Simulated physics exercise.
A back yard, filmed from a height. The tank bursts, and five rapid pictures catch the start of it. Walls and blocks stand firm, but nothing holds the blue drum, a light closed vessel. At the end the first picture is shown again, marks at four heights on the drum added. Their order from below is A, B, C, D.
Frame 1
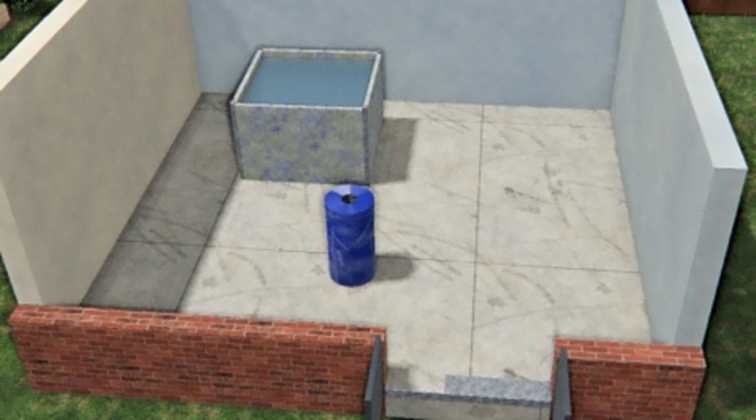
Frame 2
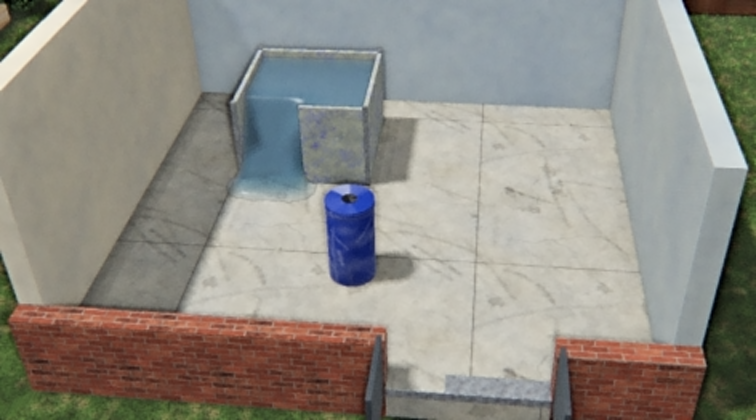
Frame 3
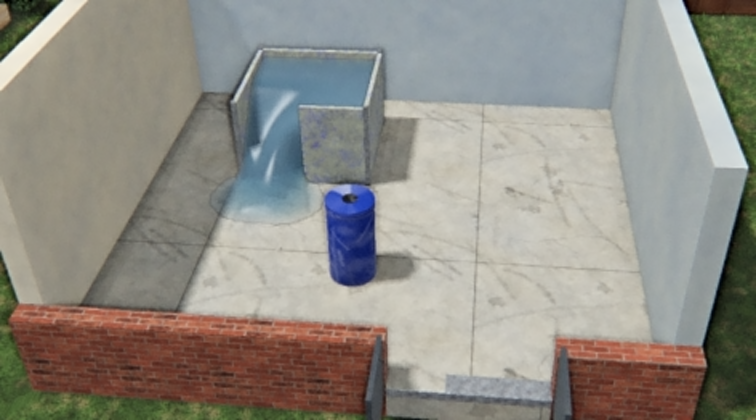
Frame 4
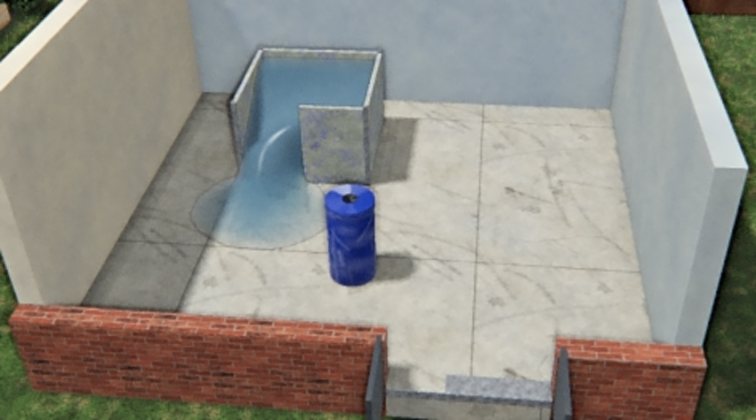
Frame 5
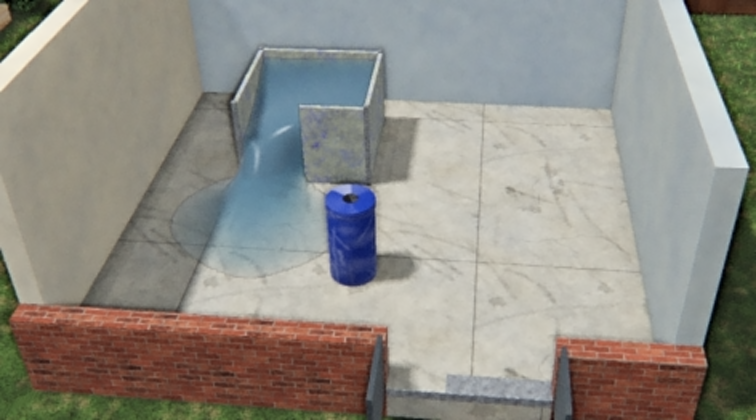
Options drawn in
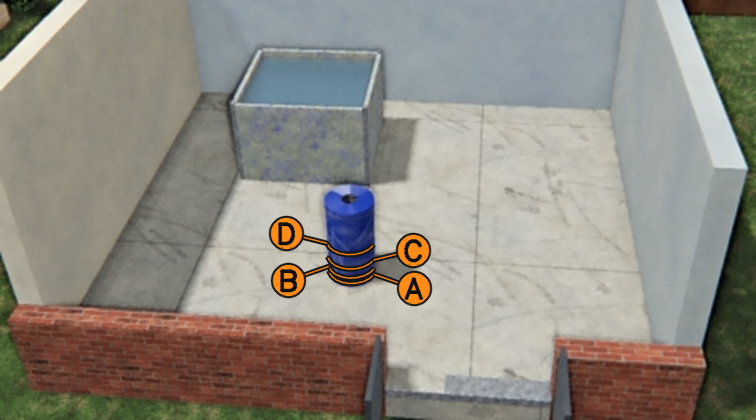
A large square stone tank full of water stands towards the back left of a walled, pale-paved yard, seen from a fixed, raised view. A blue drum stands upright near the middle, with a low red brick wall and a gateway in front. The left part of the tank's front opens, and water pours out, spreading forward across the paving to the left of the drum, which stays still.
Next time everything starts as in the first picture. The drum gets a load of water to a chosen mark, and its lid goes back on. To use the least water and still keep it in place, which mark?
It is C.
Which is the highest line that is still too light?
B it is.
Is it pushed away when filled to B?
Yes, it does.
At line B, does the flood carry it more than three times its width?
No.
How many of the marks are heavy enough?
Two of them.
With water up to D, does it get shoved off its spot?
No, that is safe.
In orange, A at (349, 283); B at (348, 278); C at (348, 269); D at (347, 254); from the bottom up A, B, C, D.
If A is chosen, it is pushed about 6 times its own width away.
If B is chosen, it is pushed about its own width away.
If C is chosen, it does not move.
If D is chosen, it does not move.
